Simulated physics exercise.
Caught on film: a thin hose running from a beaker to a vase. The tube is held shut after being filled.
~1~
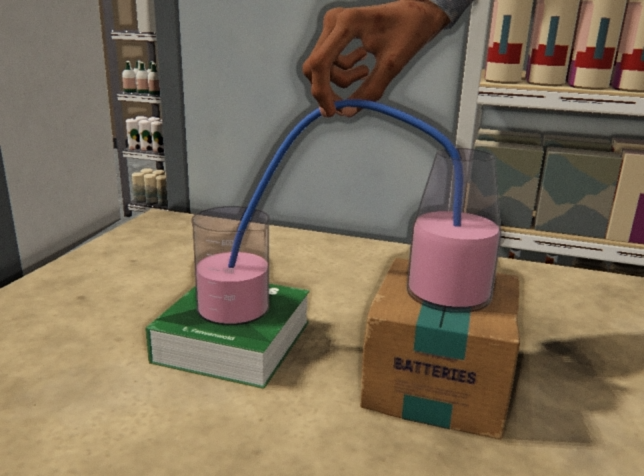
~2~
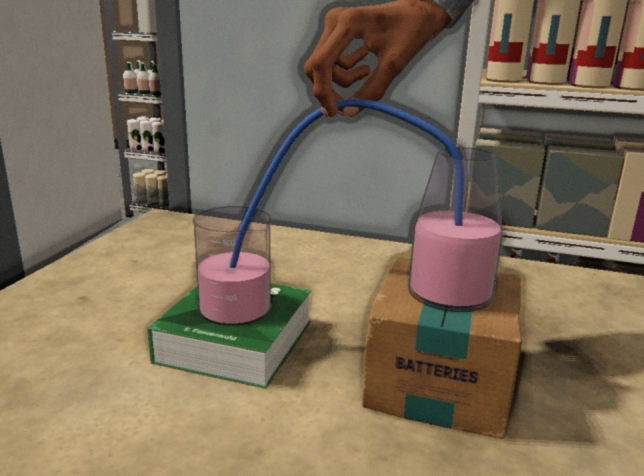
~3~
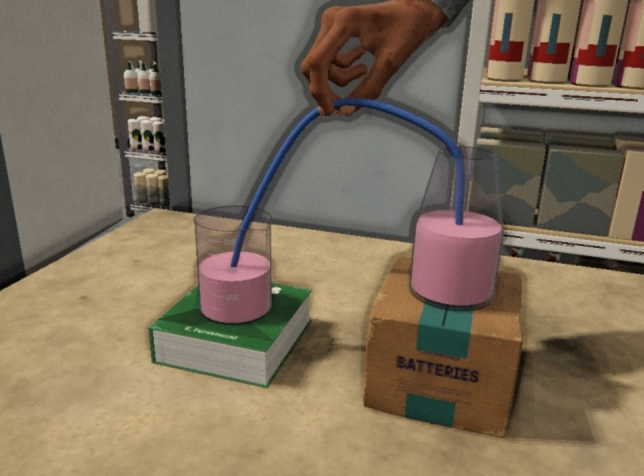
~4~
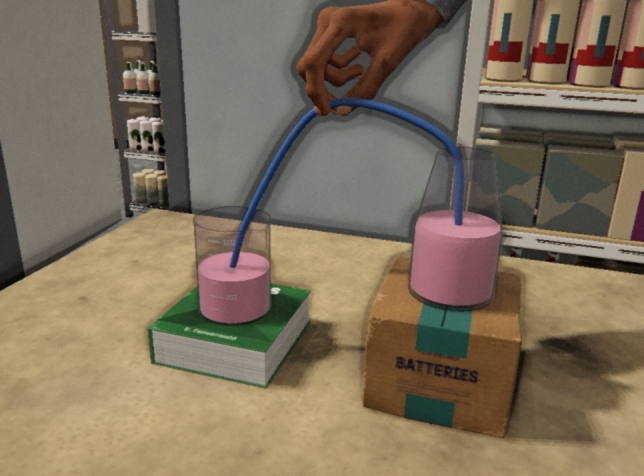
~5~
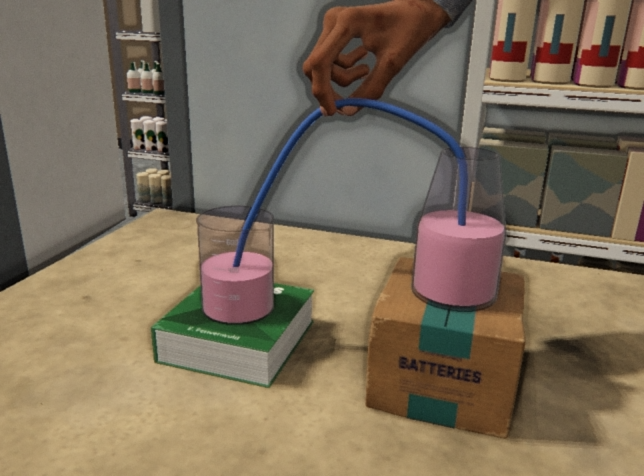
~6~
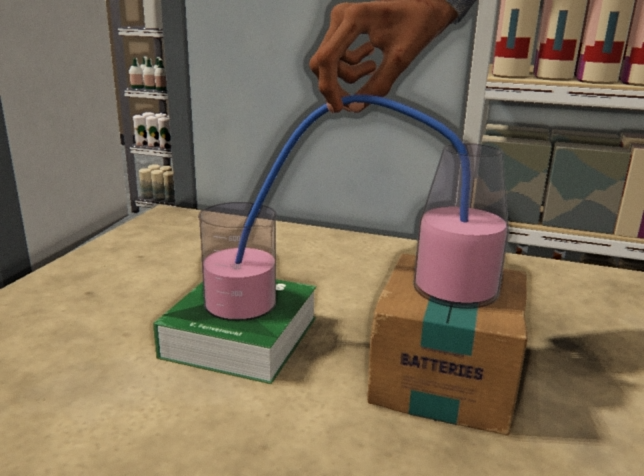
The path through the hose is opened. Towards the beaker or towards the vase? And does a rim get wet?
Flow goes leftward, and the filling side is big enough.
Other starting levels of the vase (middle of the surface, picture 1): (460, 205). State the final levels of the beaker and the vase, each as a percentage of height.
Respectively 95 and 25 per cent.
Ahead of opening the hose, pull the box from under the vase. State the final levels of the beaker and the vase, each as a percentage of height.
They end up near 35 and 60 in a hundred of their heights, in that order.
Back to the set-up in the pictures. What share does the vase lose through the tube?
Around 65 percent.
A moment on, the beaker is about two thirds full; the vase is about a third full.
Further on, the beaker is about three quarters full; the vase is about a quarter full.
When it is over, the beaker is nearly full; the vase is about a quarter full; the two surfaces are level.
